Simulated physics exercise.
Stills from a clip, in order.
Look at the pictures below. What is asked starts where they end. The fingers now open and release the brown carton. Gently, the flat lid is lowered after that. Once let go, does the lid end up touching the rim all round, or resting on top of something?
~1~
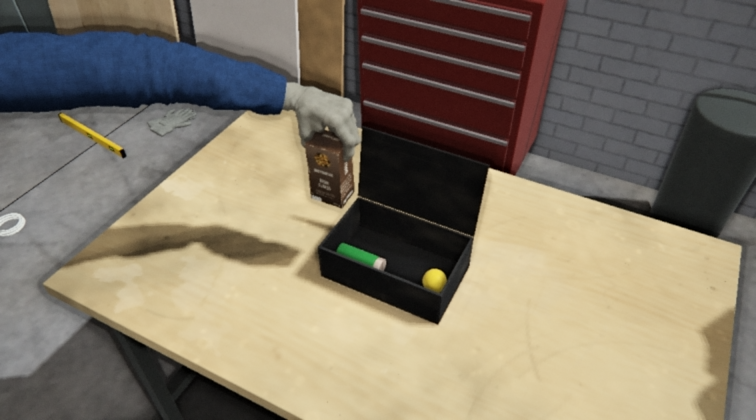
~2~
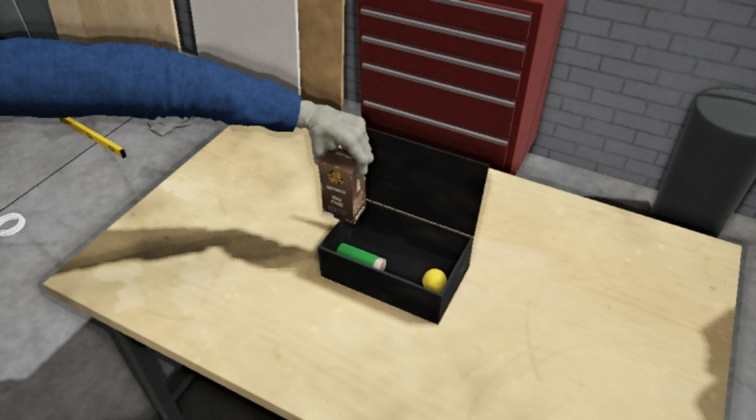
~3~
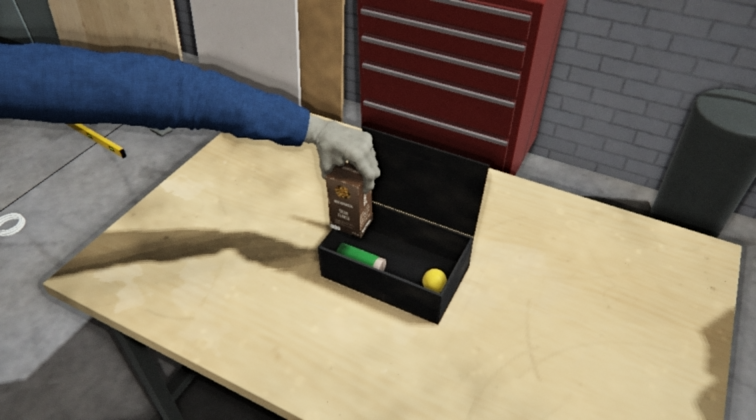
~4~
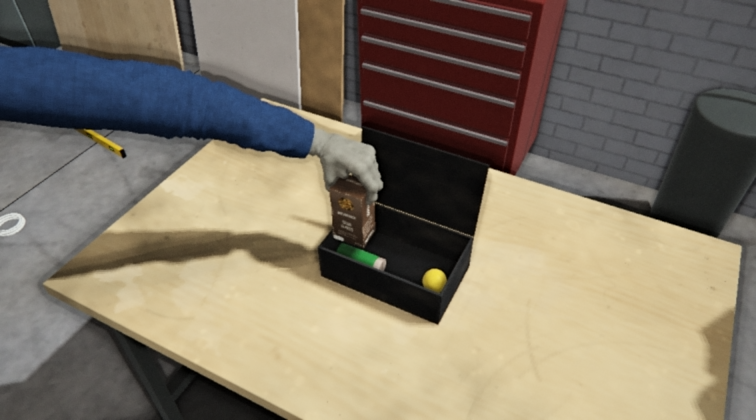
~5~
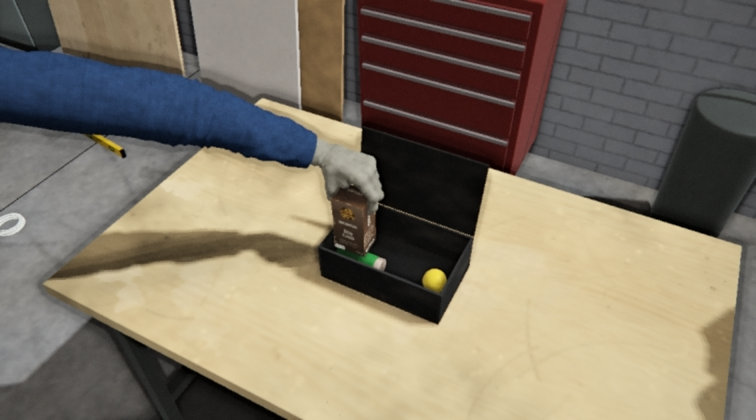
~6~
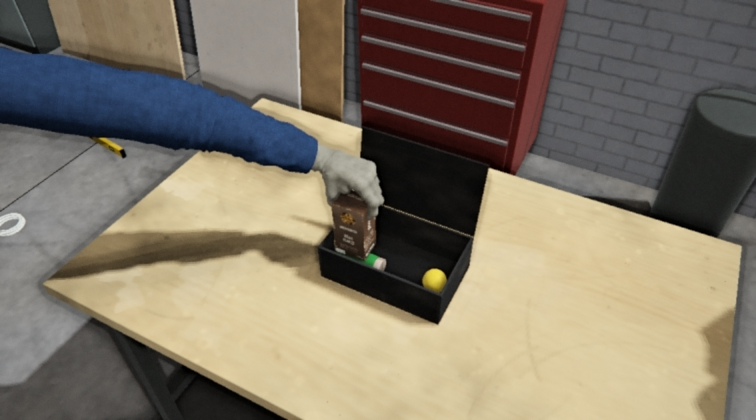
The lid ends up resting on top of something.
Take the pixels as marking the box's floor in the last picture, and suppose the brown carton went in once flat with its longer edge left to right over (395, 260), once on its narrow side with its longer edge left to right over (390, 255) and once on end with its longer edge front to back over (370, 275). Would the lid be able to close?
Okay, so first it closes properly, then it closes properly, and last it doesn't close.
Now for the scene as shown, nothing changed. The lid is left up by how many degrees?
About 75° above the rim.
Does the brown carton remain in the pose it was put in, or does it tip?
Well, it ends up skewed.
Then, 0.40 s after the last picture, brown carton tipped 42° from how it was near (362, 224); green shaker rolled a little.
Then, 0.90 s after the last picture, lid starting down; brown carton tipped 41° from how it was near (363, 228); green shaker rolled about its own width.
Then, 1.40 s after the last picture, lid 84° above the rim; brown carton tipped 39° from how it was near (362, 228); green shaker rolled about its own width.
Then, 3.60 s after the last picture, lid 79° above the rim; brown carton tipped 39° from how it was near (362, 228); green shaker rolled about its own width.
At rest, lid 77° above the rim; tipped over in the box, brown carton; the other 2 in place. Seen from the same camera at the end, brown carton near (362, 228).
